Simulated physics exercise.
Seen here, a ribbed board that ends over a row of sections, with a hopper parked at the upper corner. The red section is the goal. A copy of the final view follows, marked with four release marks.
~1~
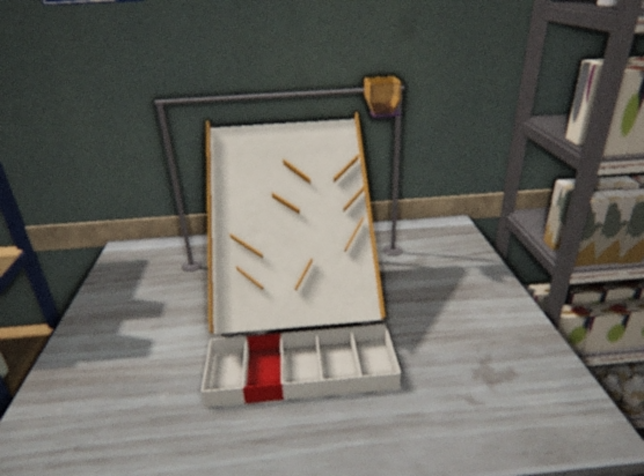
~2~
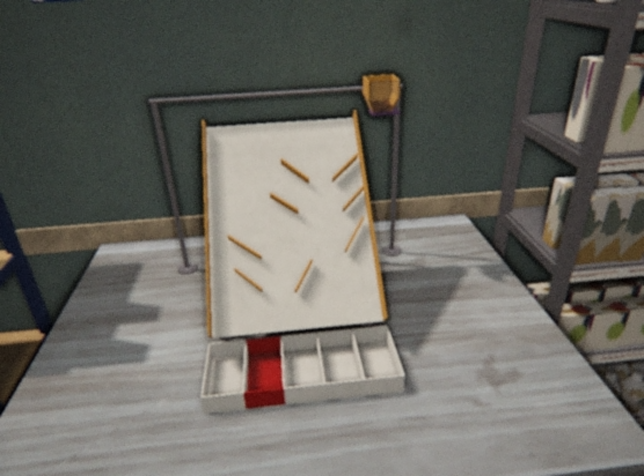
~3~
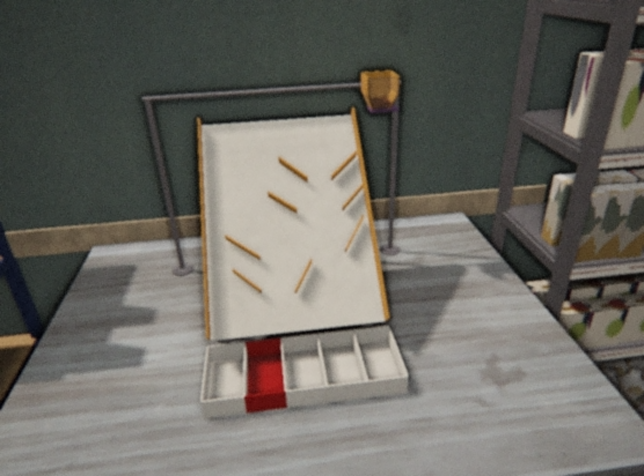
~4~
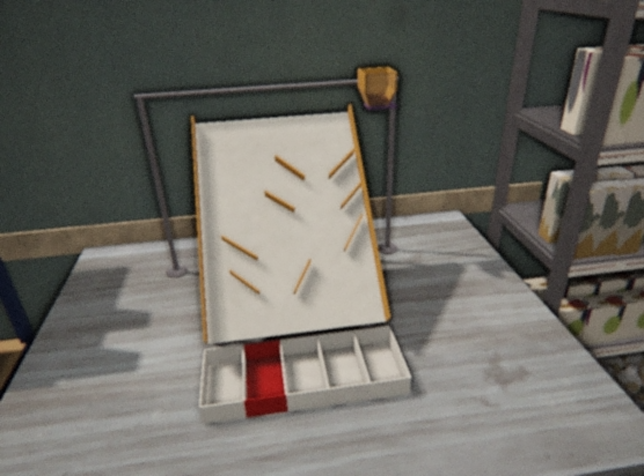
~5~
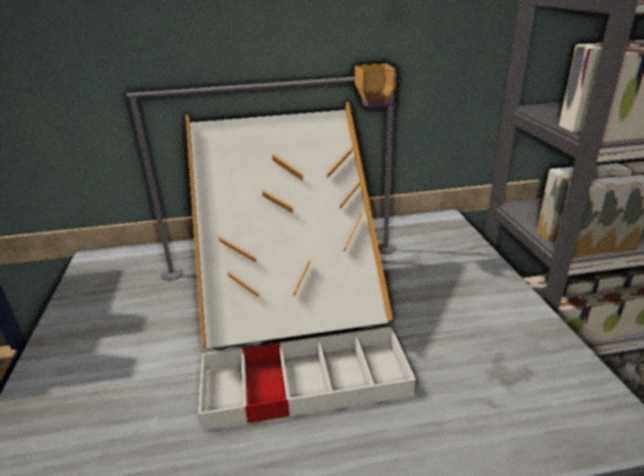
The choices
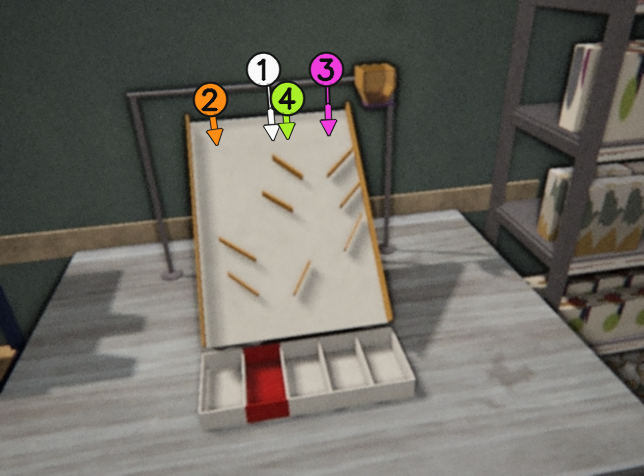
To begin with, a tilted white board with wooden ribs stands on a grey table above a row of five sections, the second from left red, with a hopper at its upper right corner. The view then drifts slightly closer, while nothing on the table moves.
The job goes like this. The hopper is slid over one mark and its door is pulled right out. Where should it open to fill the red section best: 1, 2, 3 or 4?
Take 3.
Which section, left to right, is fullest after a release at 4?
The fourth.
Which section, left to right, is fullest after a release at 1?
It is the fourth one.
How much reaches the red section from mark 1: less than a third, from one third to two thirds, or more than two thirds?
Less than a third.
On the marked copy, mark 1 meets the board at (272, 134); mark 2 meets the board at (216, 139); mark 3 meets the board at (328, 129); mark 4 meets the board at (287, 133).
With 1, a small part in the red section, most in other sections, a small part outside the box.
With 2, a small part in the red section, most in other sections, a small part outside the box.
With 3, about half in the red section, about a third in other sections, a small part outside the box.
With 4, a small part in the red section, most in other sections, a small part outside the box.
